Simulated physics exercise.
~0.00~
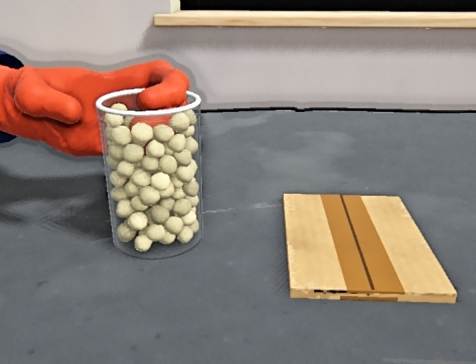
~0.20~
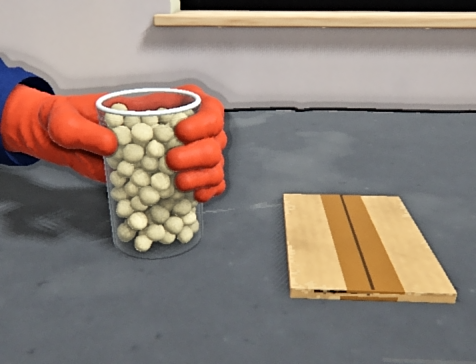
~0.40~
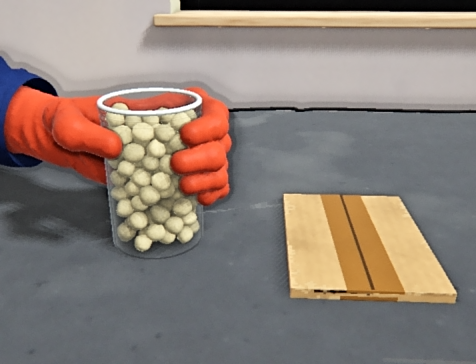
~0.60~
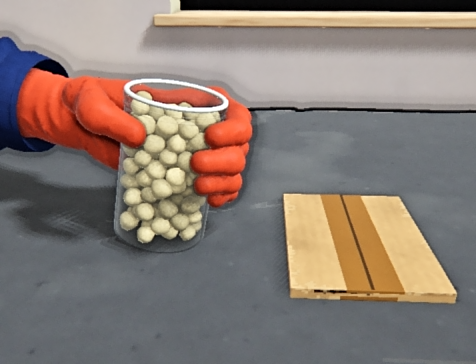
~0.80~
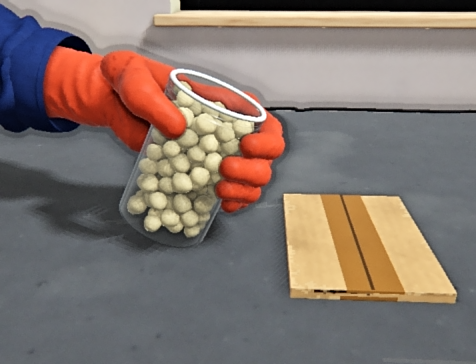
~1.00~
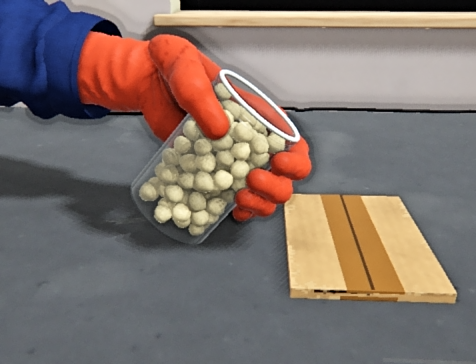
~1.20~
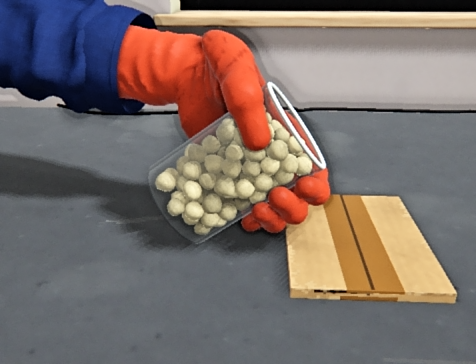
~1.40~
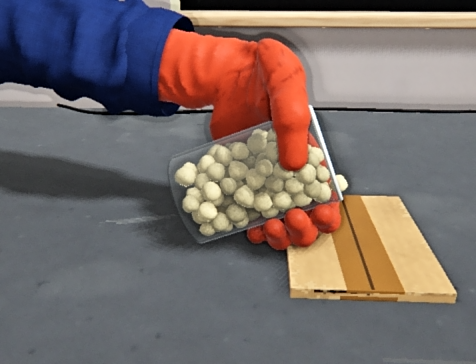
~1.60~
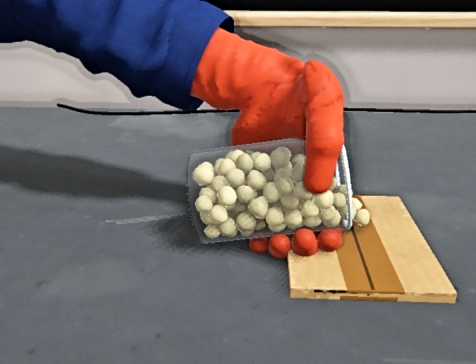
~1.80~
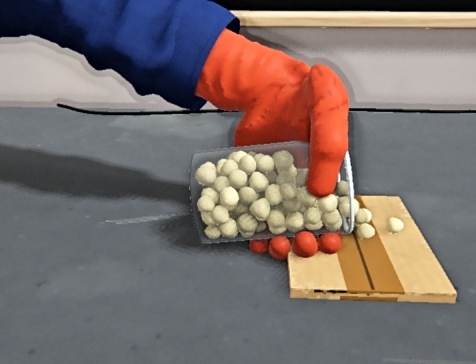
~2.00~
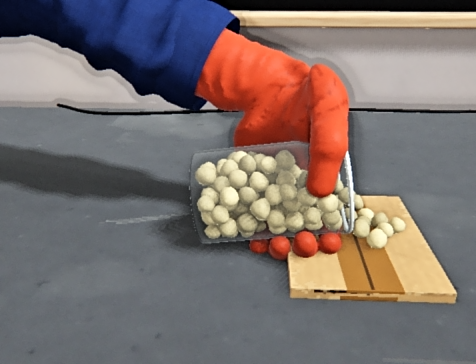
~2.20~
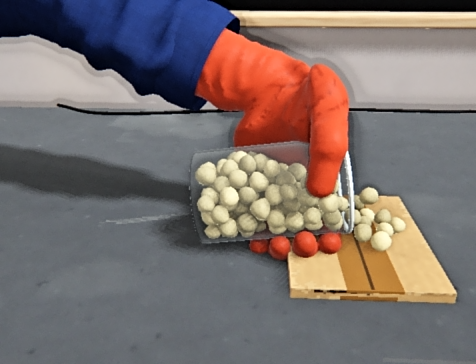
Red-gloved hand tipping a clear jar of pale round nuts rightward onto a flat box, a few spilling out on top.
